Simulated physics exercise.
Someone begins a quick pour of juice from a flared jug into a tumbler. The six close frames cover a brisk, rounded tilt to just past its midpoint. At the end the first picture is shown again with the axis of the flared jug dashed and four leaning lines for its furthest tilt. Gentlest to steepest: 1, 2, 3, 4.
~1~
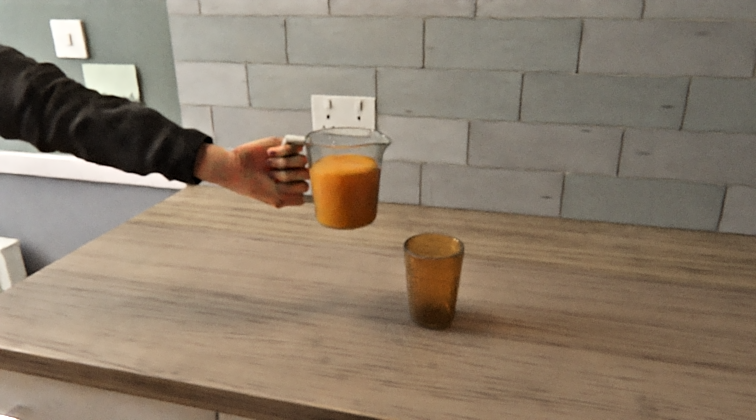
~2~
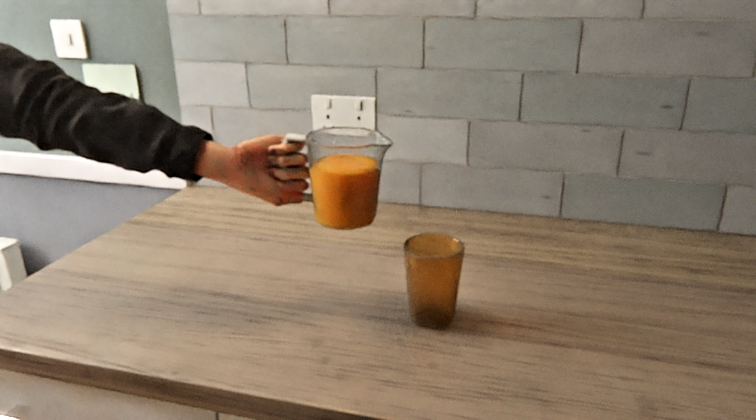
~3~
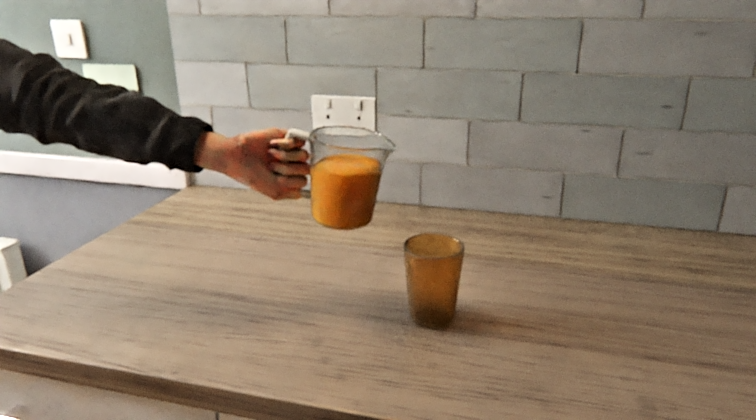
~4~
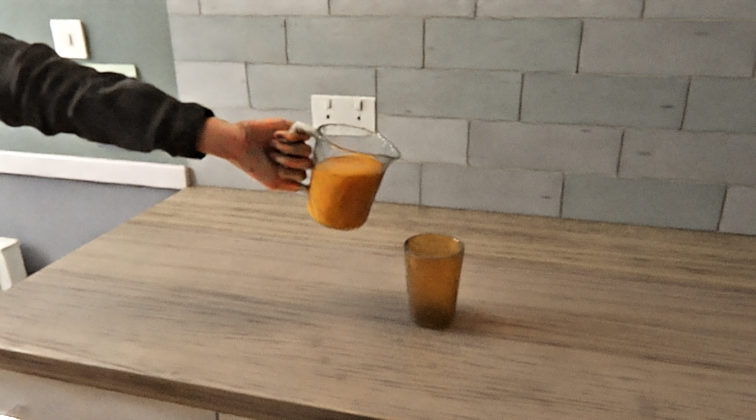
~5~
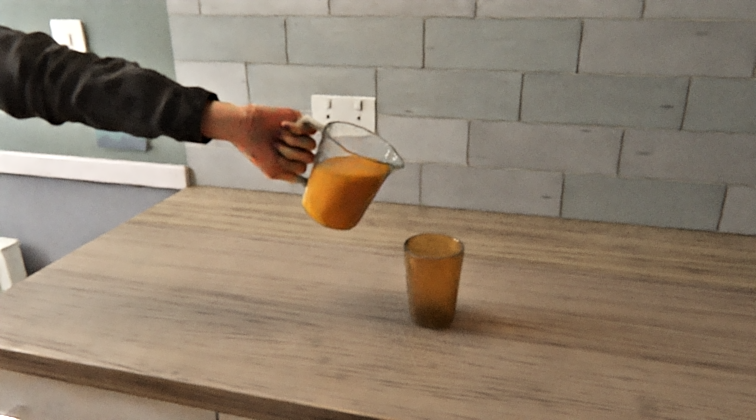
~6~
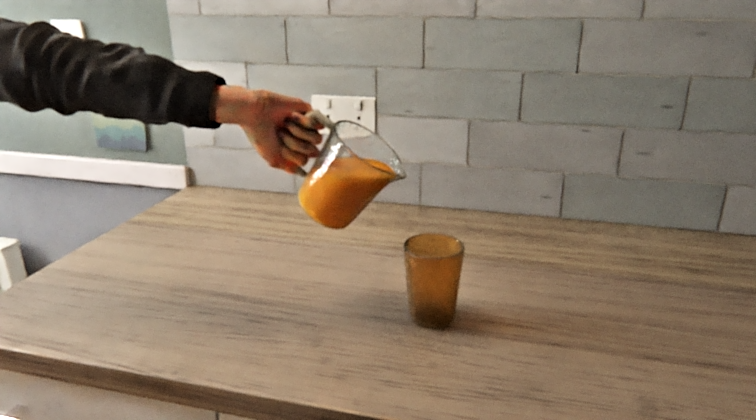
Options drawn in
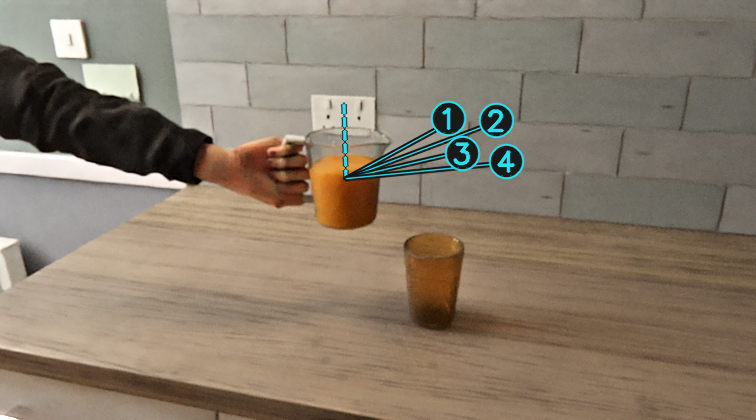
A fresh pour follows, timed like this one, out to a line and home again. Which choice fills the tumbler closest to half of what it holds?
It is 2.
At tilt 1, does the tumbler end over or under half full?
Under half.
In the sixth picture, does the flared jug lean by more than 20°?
Yes.
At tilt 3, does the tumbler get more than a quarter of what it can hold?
Yes.
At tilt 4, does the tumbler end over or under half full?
Over half.
In cyan, 1 at (434, 130); 2 at (480, 127); 3 at (445, 155); 4 at (490, 164).
For tilt 1, the tumbler ends with about 34 % of what it can hold.
For tilt 2, the tumbler ends with about 51 % of what it can hold.
For tilt 3, the tumbler ends with about 69 % of what it can hold.
For tilt 4, the tumbler ends with about 84 % of what it can hold.
